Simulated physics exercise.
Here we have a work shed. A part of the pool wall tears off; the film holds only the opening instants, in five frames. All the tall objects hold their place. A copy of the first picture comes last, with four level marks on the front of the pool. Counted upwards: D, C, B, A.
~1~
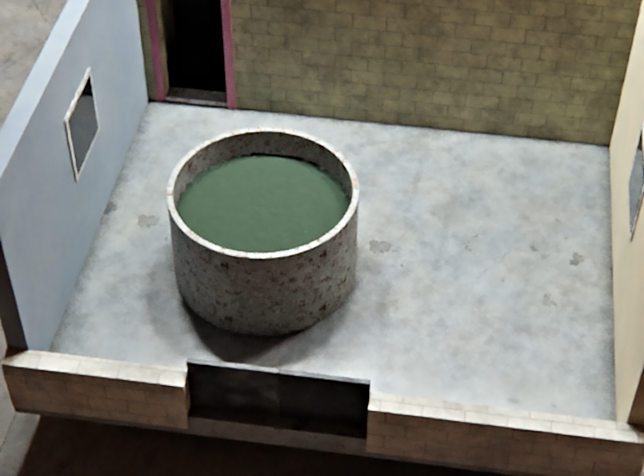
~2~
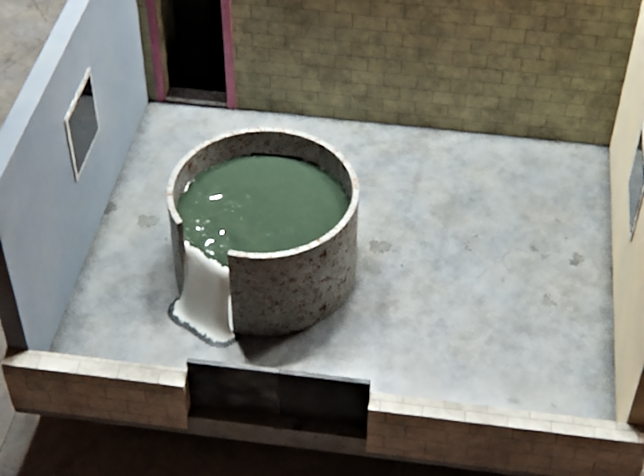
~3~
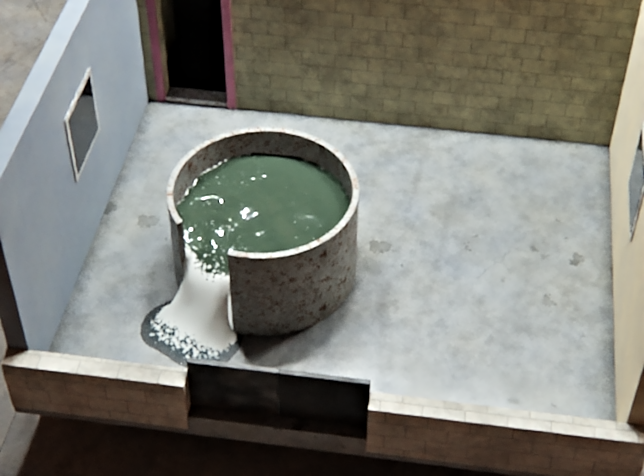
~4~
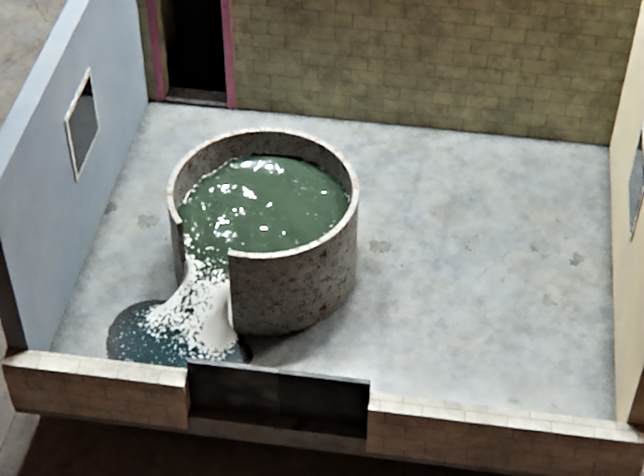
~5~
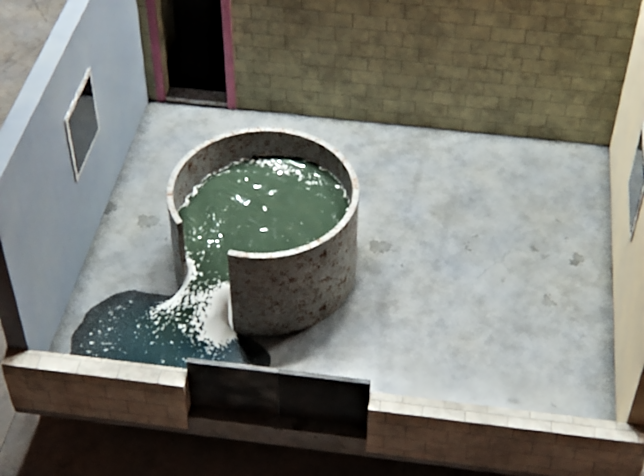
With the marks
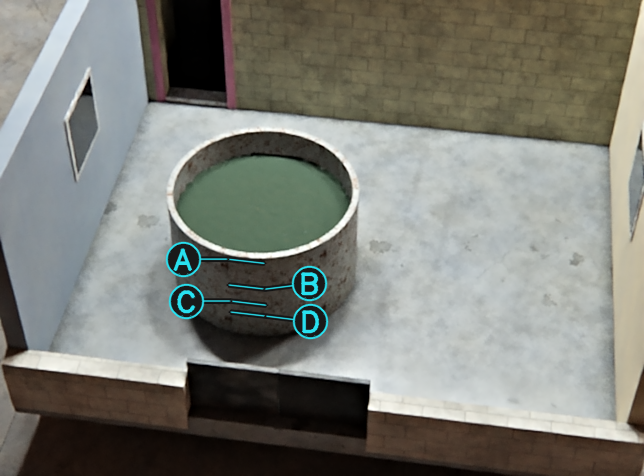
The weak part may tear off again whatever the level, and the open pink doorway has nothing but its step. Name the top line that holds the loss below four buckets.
D.
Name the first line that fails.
C.
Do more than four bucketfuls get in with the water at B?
Yes.
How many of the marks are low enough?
One.
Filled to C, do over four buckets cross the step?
Yes.
In cyan, A at (245, 261); B at (247, 287); C at (247, 303); D at (248, 314); from the bottom up D, C, B, A.
For line A, dozens of bucketfuls pour in.
For line B, dozens of bucketfuls pour in.
For line C, about 11 bucketfuls get in.
For line D, a bucket or two gets in.
